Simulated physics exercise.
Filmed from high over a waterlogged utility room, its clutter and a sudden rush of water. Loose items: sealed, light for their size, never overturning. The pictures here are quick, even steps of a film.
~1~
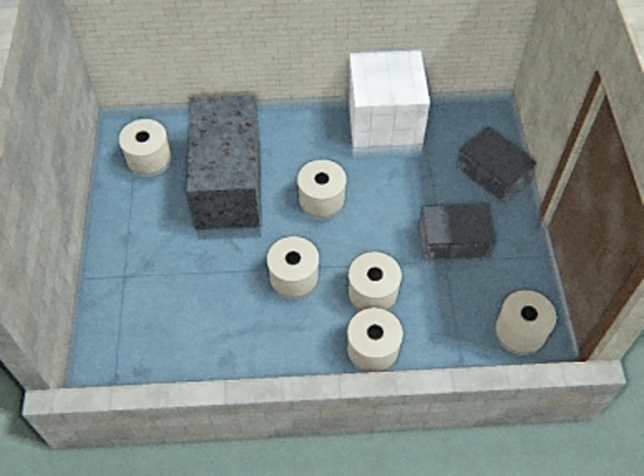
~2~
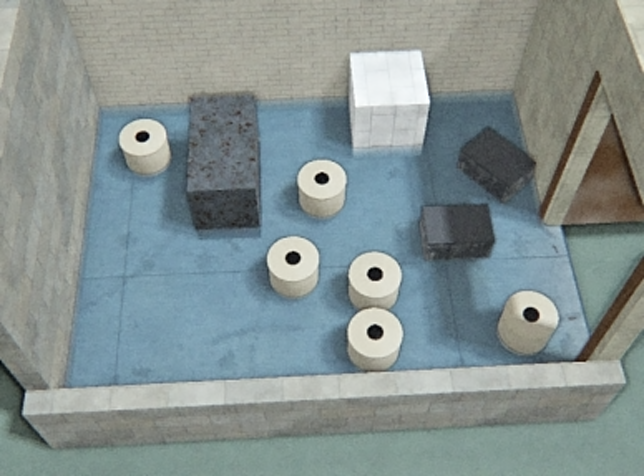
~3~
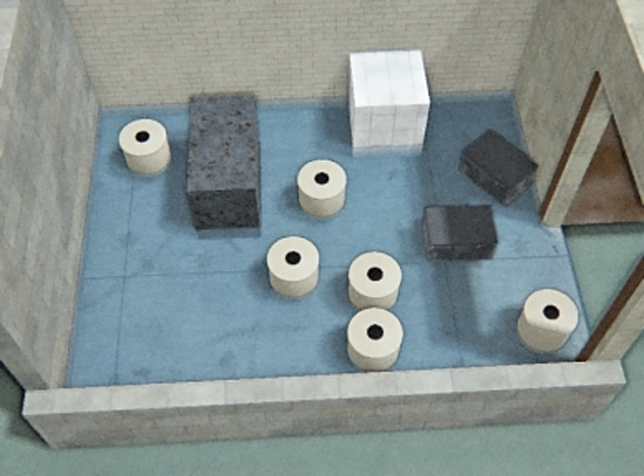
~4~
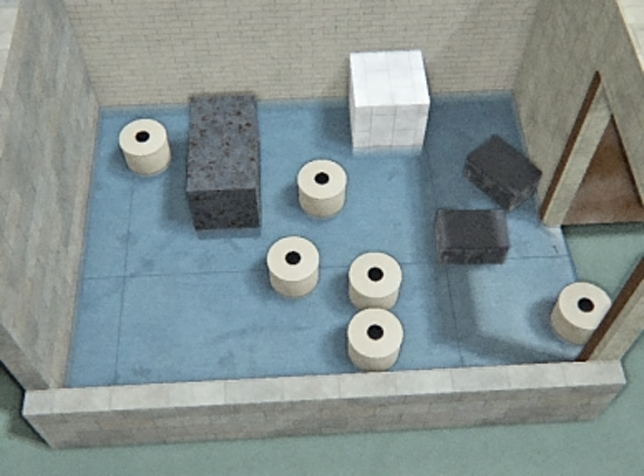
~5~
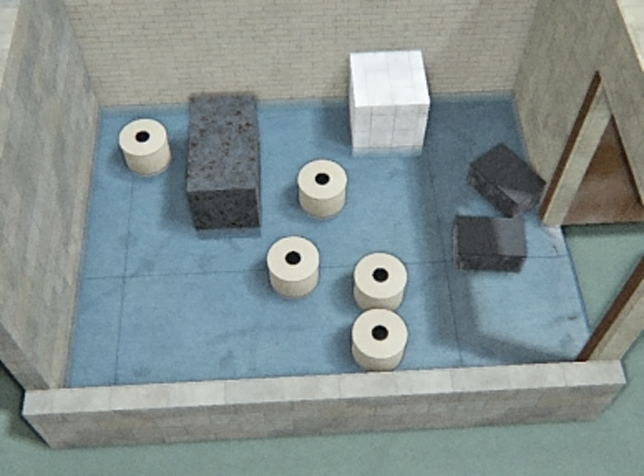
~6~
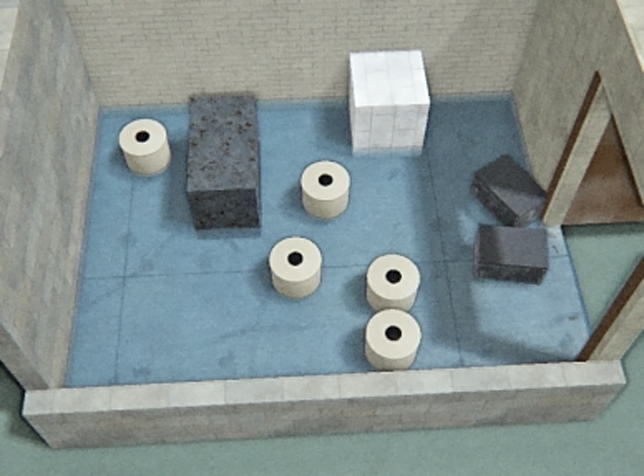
In this clip, a brown panel at the right of a flooded room gives way to an opening, and the nearest pale cylinder slides out through it; two dark crates drift right, then two front cylinders shift slightly right.
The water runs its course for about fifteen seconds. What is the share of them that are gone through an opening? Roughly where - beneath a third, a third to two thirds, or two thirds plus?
The likely share is two thirds upward.
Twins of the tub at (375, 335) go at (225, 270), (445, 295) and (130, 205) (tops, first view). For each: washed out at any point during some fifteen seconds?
One after the other: Washed out, yes, inside.
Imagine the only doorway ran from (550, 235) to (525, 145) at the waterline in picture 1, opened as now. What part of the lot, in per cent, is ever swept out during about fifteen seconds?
My figure is 90 %.
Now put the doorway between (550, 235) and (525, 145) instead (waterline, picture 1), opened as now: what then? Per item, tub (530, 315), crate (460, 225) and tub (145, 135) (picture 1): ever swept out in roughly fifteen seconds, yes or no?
Object by object: Drifts out, drifts out, never exits.
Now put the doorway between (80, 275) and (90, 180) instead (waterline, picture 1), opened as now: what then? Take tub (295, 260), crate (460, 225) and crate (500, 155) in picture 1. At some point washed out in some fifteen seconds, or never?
Same order as asked: Exits, never leaves, never leaves.
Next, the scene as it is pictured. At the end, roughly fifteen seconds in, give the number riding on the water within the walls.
1.
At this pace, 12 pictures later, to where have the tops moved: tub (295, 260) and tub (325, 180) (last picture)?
My guess is around (473, 271) and around (476, 204).
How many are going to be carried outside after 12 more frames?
I get 5.
A moment on, 2 of 8 are out; 6 afloat.
Next, 5 of 8 are out; 3 afloat.
Later, 7 of 8 are out; 1 afloat.
In the end, 7 of 8 are out; 1 afloat.
